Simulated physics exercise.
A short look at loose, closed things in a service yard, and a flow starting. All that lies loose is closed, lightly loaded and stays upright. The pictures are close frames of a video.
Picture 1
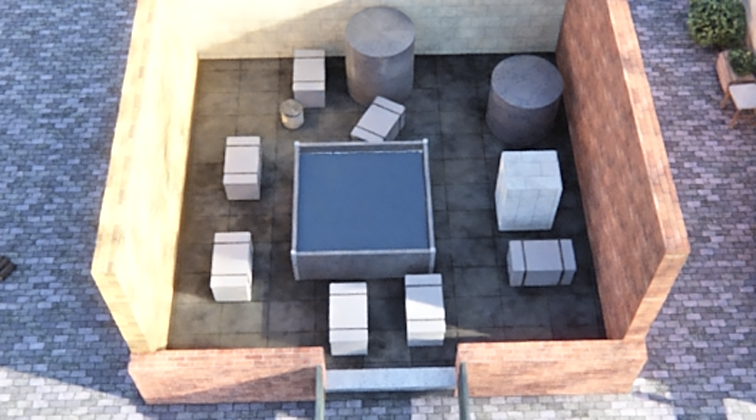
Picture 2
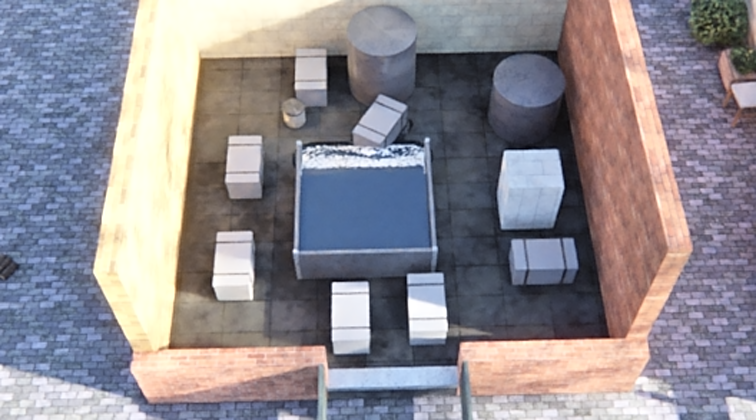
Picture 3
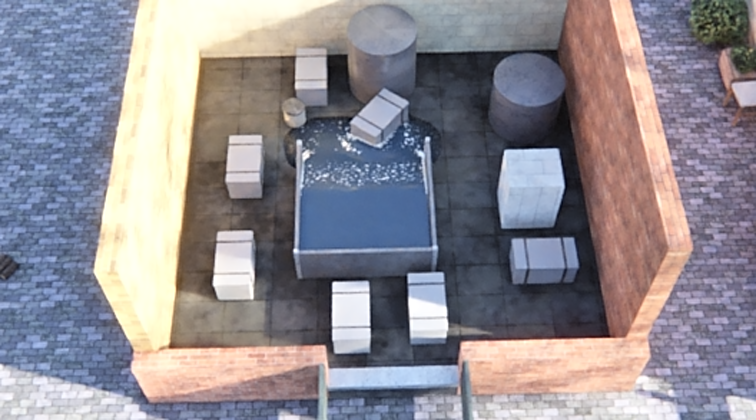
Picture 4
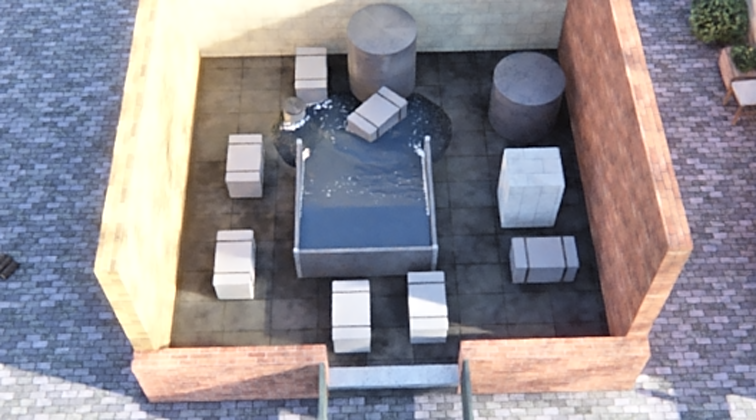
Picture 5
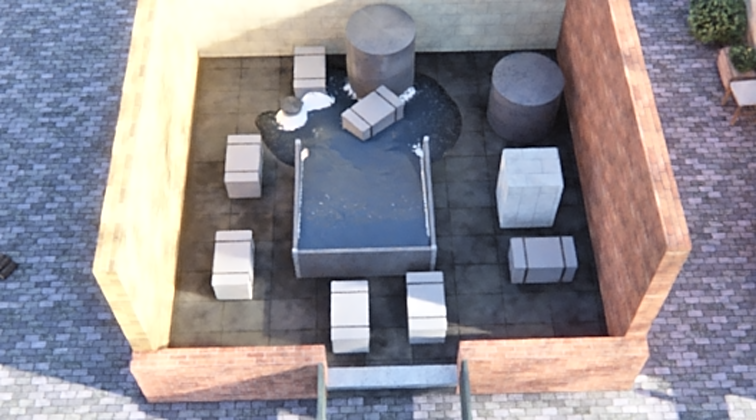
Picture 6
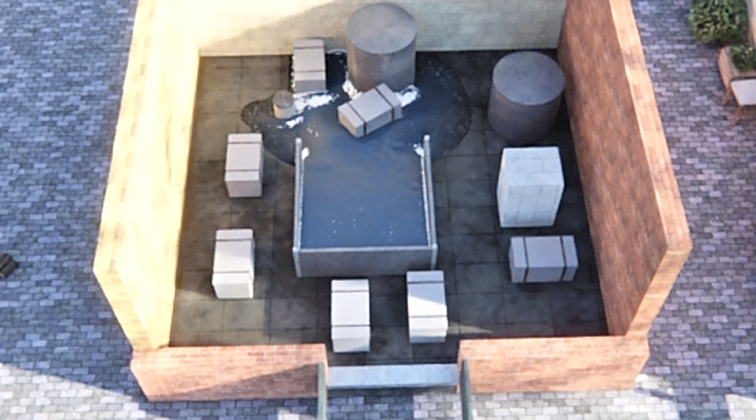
Water pours out of the far side of a square tank in a walled yard and spreads across the dark floor around nearby boxes, a small pail and a large cylinder, while the closest tilted box shifts slightly.
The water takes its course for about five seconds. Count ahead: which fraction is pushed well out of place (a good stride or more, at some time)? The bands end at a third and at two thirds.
Share: Between one and two thirds.
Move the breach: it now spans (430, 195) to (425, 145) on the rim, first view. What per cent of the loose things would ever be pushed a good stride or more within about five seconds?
Close to 10 %.
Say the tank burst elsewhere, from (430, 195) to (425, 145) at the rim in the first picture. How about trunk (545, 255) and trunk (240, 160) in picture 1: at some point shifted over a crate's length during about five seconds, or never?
In that order: Shifted that much, no.
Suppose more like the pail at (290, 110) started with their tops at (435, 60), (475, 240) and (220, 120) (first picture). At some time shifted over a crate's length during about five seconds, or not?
As listed: That far or more, never so far, swept aside.
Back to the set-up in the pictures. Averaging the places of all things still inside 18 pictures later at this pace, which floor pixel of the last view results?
Around (312, 216).
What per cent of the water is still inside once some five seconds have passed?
Near 100 in a hundred.
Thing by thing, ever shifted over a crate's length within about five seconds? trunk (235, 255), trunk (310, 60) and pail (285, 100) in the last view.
In turn: Less than that, swept aside, shifted that much.
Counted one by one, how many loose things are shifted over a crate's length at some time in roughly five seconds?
I count 4.
A moment on, 1 of 8 are well off their spots; 1 afloat.
Next, 3 of 8 are well off their spots; 3 afloat.
Later, 3 of 8 are well off their spots; 2 afloat.
In the end, 4 of 8 are well off their spots, and 4 have been at some point; 2 afloat.
